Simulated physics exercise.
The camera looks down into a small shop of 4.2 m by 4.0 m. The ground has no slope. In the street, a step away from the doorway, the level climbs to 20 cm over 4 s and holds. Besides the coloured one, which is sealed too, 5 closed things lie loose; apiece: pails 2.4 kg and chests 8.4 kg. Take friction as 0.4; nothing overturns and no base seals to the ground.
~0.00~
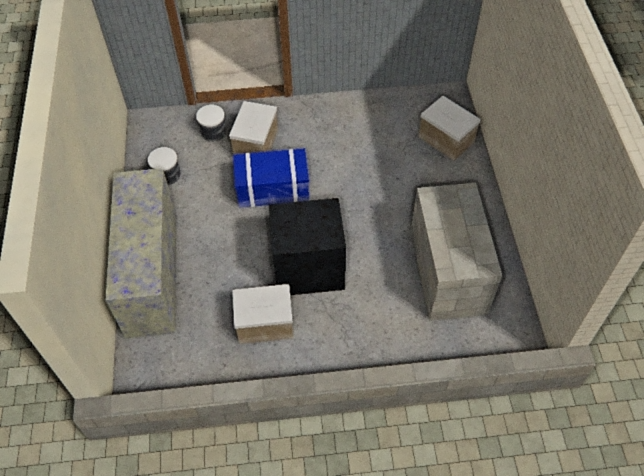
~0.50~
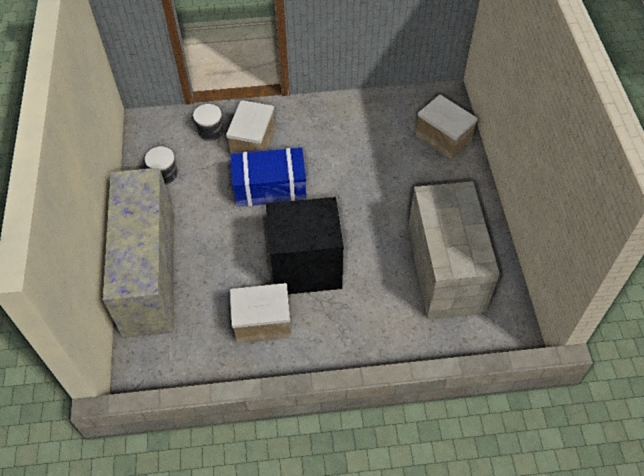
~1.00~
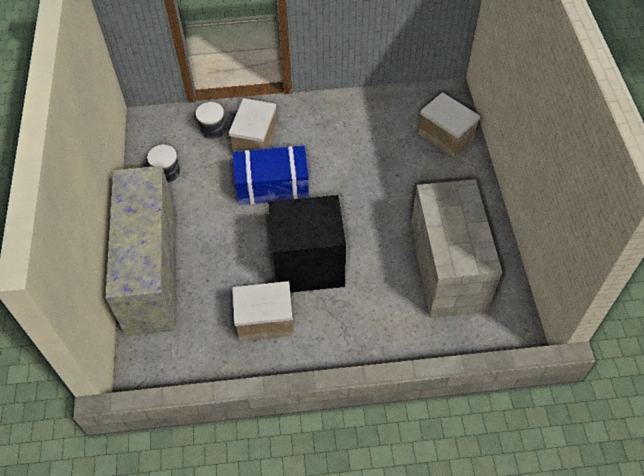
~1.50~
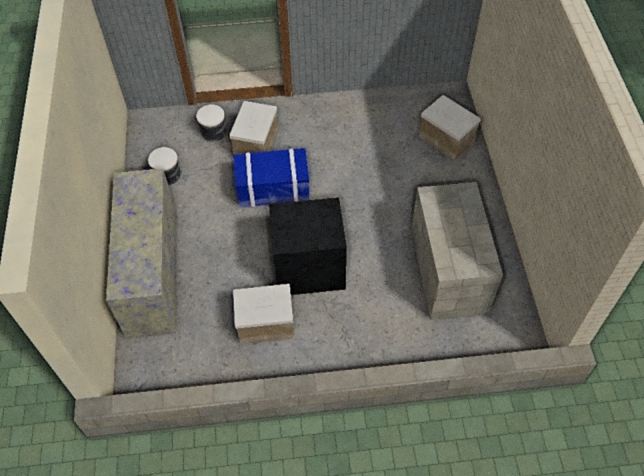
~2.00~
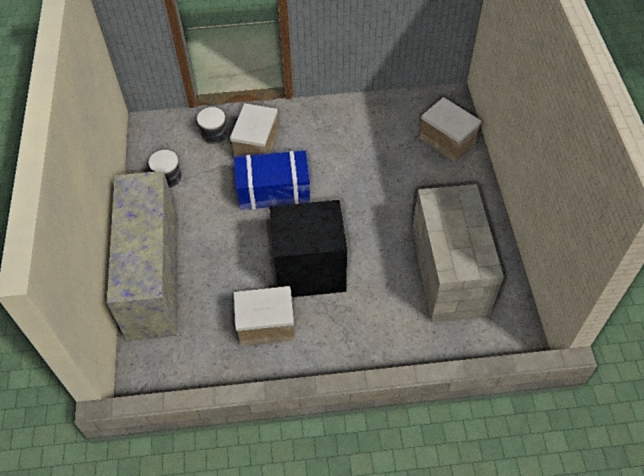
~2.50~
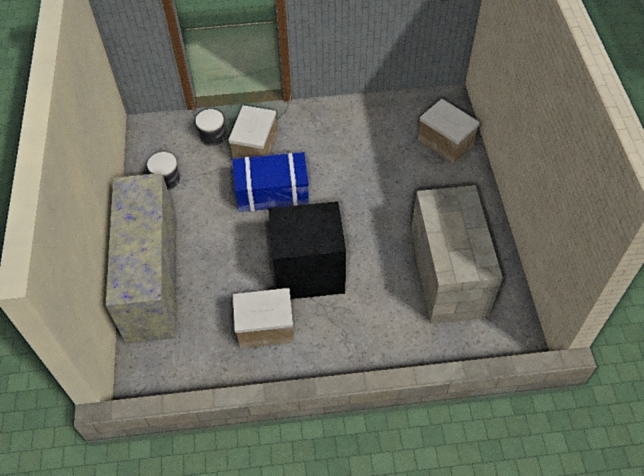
A small roofless shop with pale side walls, a grey back wall and a wooden-framed doorway is seen from high above. A blue trunk with white straps sits near a black block, among white-topped boxes and pails, with a mottled block left and a stone one right. The paving outside turns from beige to green, the view jitters slightly, and the objects stay put.
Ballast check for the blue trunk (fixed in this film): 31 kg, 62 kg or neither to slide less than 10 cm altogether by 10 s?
For it, only the larger load is enough.
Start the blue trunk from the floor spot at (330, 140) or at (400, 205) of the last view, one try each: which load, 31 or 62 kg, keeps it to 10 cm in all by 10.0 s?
In that order: Either load holds; either load holds.
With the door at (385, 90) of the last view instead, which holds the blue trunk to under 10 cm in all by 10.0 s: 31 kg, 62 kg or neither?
Then the lower weight is enough.
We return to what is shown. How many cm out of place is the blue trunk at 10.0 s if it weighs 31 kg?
About 50 cm.
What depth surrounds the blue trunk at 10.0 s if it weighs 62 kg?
Roughly 7 cm.
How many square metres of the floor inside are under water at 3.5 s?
Some 2.5 m2.
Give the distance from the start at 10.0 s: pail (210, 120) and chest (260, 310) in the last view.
In that order: 100 cm, 140 cm.
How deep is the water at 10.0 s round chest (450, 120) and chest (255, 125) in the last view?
About 9 and 7 cm.
After 3.5 s the blue trunk would be 0 cm from its start with 31 kg and 0 cm from its start with 62 kg; 0 cm of water round it then.
After 4.5 s the blue trunk would be 1 cm from its start with 31 kg and 0 cm from its start with 62 kg; 5 cm of water round it then.
After 7.0 s the blue trunk would be 55 cm from its start with 31 kg and 0 cm from its start with 62 kg; 5 cm of water round it then.
After 10.0 s the blue trunk would be 55 cm from its start with 31 kg and 0 cm from its start with 62 kg; 7 cm of water round it then.
